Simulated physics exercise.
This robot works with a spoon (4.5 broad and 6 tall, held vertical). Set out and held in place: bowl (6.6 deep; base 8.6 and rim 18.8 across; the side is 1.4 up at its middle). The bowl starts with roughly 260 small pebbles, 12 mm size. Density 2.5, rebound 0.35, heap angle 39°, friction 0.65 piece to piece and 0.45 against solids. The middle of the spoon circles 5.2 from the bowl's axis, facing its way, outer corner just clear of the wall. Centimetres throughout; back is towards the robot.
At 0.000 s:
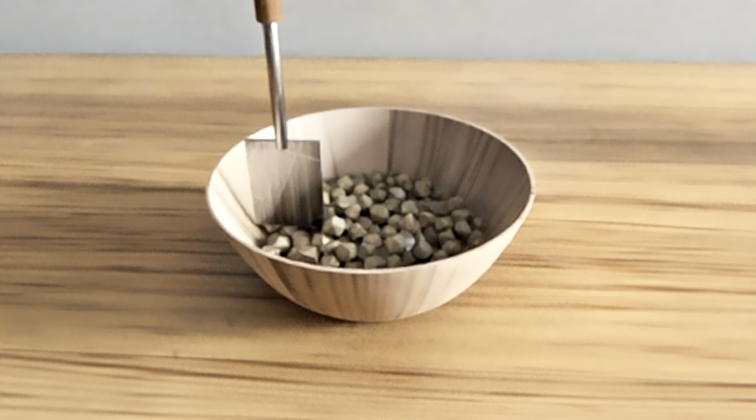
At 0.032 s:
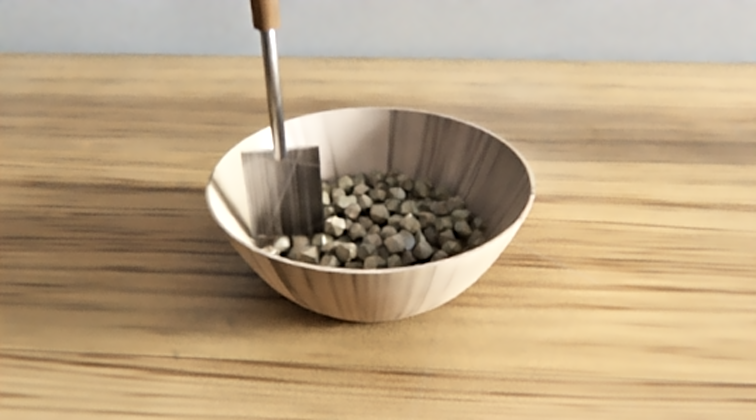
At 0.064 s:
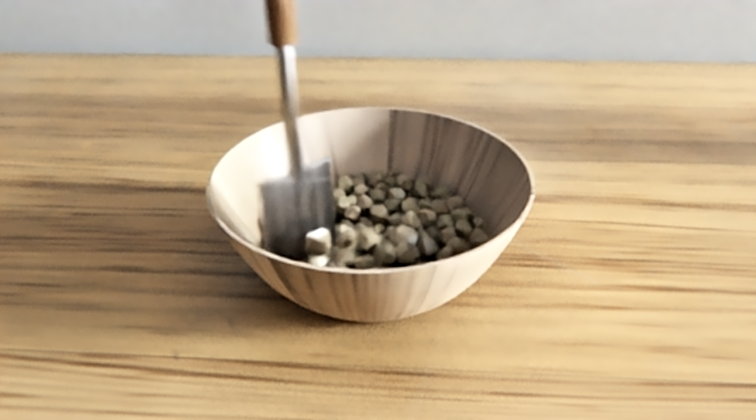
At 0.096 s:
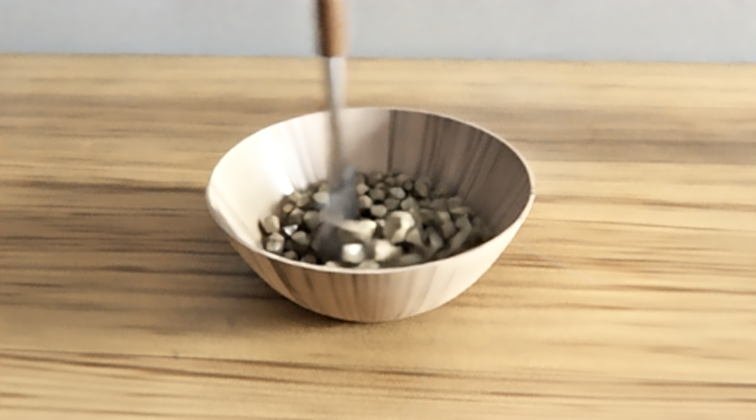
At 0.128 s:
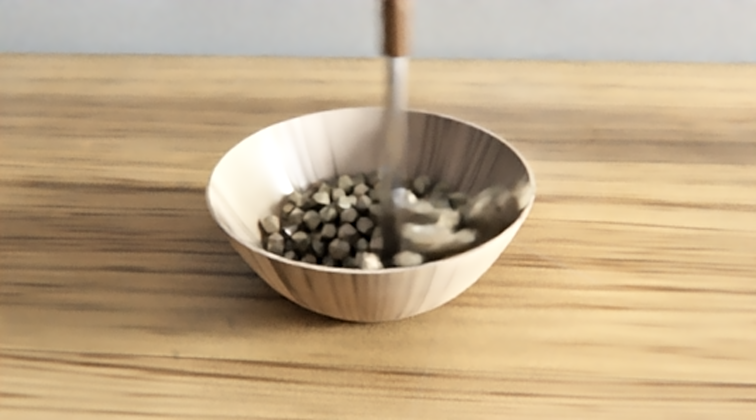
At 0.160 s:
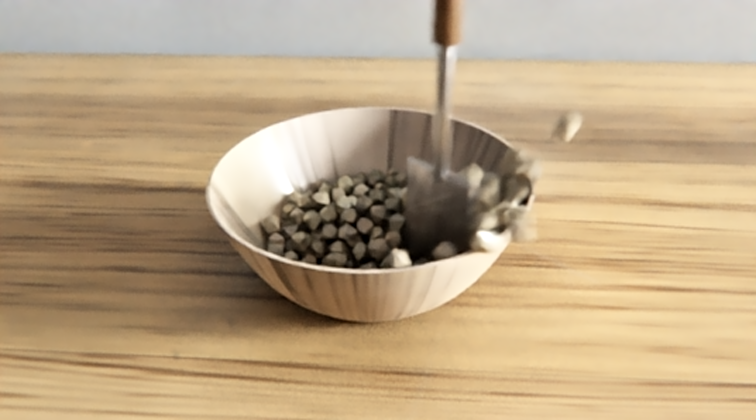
Wooden bowl of small pebbles on a wooden table, a flat metal tool sweeping left to right, pushing pebbles up the right side.
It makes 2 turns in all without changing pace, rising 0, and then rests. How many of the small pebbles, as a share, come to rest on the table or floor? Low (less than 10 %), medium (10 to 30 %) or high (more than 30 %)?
Share on the table or floor: High (more than 30 %).
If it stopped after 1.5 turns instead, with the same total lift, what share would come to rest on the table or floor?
Then about 30 per cent.
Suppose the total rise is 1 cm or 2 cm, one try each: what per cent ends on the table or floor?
Some 25 and 20 per cent.
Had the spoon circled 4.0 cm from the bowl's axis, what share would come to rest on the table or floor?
Then about 40 per cent.
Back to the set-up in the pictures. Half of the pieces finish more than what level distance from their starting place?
Some 8 cm.
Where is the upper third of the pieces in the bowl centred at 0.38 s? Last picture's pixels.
Near (276, 218).
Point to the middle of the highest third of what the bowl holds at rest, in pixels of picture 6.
At about (351, 243).
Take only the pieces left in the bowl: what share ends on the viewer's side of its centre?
Some 55 per cent.
After 0.38 s, 5° round, highest piece 10 above the table; 217 in the bowl, 23 on the table or floor, 20 in flight or on the tool.
After 0.60 s, 228° round, highest piece 10 above the table; 178 in the bowl, 64 on the table or floor, 18 in flight or on the tool.
After 0.91 s, 0° round, highest piece 5 above the table; 163 in the bowl, 97 on the table or floor.
After 1.61 s, 0° round, highest piece 4 above the table; 163 in the bowl, 97 on the table or floor.
At rest, 163 in the bowl, 97 on the table or floor. That is 37 % on the table or floor.
